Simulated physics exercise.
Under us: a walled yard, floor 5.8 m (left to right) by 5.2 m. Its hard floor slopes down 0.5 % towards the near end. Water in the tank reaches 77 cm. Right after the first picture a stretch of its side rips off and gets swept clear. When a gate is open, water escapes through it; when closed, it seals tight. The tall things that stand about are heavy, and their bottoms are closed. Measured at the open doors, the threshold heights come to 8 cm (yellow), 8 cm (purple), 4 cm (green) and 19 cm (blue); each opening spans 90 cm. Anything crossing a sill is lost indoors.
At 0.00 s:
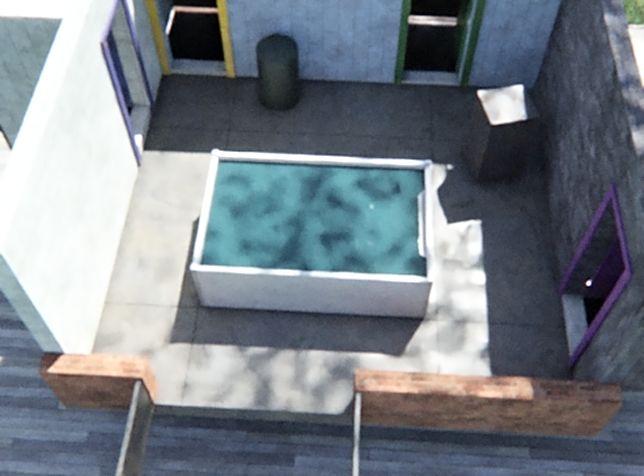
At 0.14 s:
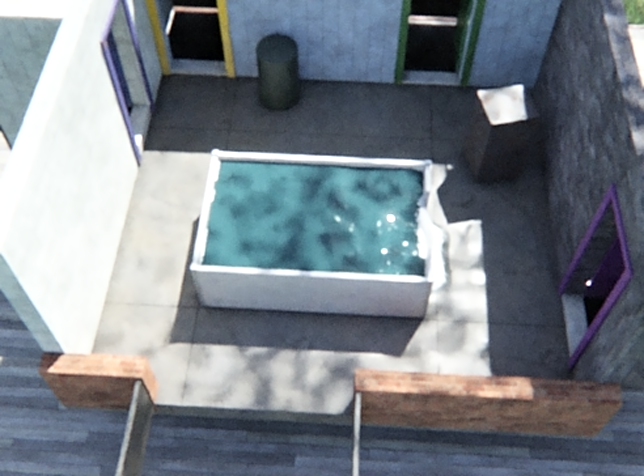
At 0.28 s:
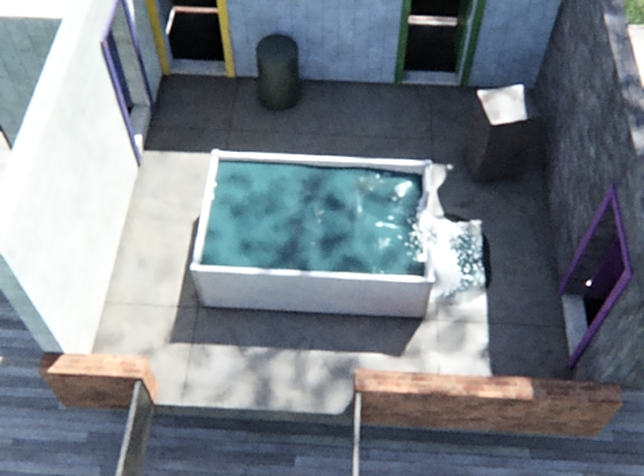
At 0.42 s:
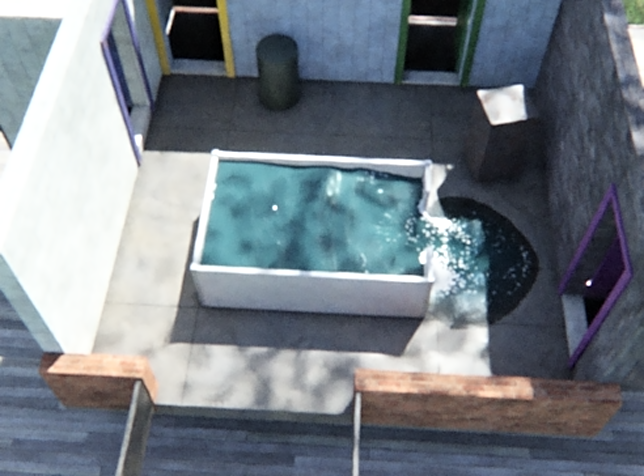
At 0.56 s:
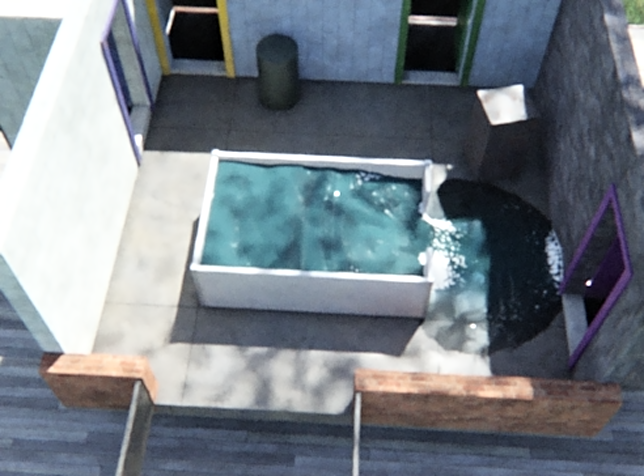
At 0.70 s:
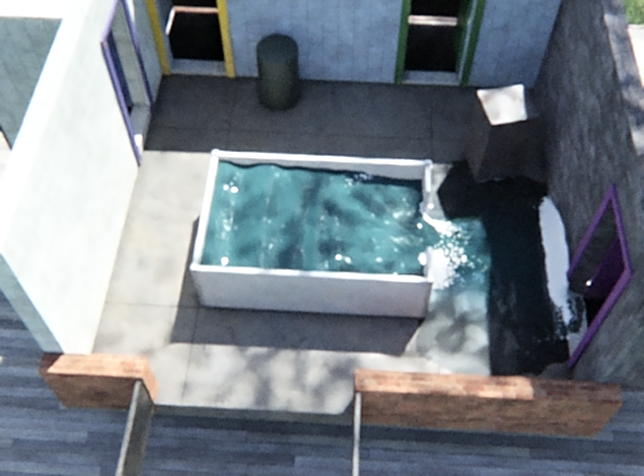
Water bursts through the tank's right side and spreads across the floor to the right wall.
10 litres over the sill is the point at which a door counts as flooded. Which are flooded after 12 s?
In order: At the yellow door the inflow will break the limit; at the purple door the inflow will break the limit; at the green door the inflow will break the limit; at the blue door the inflow will remain within the limit.
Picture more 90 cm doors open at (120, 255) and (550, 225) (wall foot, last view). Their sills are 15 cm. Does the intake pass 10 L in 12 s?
Within it, exceeded.
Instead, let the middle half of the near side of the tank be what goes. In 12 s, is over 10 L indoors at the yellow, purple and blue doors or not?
Yellow falls short; purple exceeds; blue falls short.
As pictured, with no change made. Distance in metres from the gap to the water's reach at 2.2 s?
About 3.6 m.
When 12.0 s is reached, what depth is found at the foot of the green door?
About 5.5 cm deep.
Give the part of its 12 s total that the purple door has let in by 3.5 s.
55 percent or so by then.
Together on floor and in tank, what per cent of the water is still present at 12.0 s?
About 72 per cent.
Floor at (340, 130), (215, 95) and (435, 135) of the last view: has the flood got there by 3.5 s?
First spot submerged, second not yet wet, third submerged.
After 1.4 s water covers 25 % of the floor and is deepest (44 cm) near (431, 257); yellow door not reached, purple door 27 cm at the sill, 57 L in, green door not reached, blue door not reached.
After 2.2 s water covers 30 % of the floor and is deepest (46 cm) near (573, 393); yellow door not reached, purple door 27 cm at the sill, 163 L in, green door 7 cm at the sill, 0 L in, blue door not reached.
After 3.5 s water covers 65 % of the floor and is deepest (34 cm) near (575, 407); yellow door not reached, purple door 22 cm at the sill, 287 L in, green door 9 cm at the sill, 12 L in, blue door not reached.
After 7.0 s water covers 95 % of the floor and is deepest (21 cm) near (575, 407); yellow door 5 cm at the sill, 0 L in, purple door 17 cm at the sill, 457 L in, green door 6 cm at the sill, 31 L in, blue door 12 cm at the sill, 0 L in.
After 12.0 s water covers 95 % of the floor and is deepest (13 cm) near (184, 80); yellow door 13 cm at the sill, 67 L in, purple door 10 cm at the sill, 527 L in, green door 6 cm at the sill, 35 L in, blue door 10 cm at the sill, 0 L in.
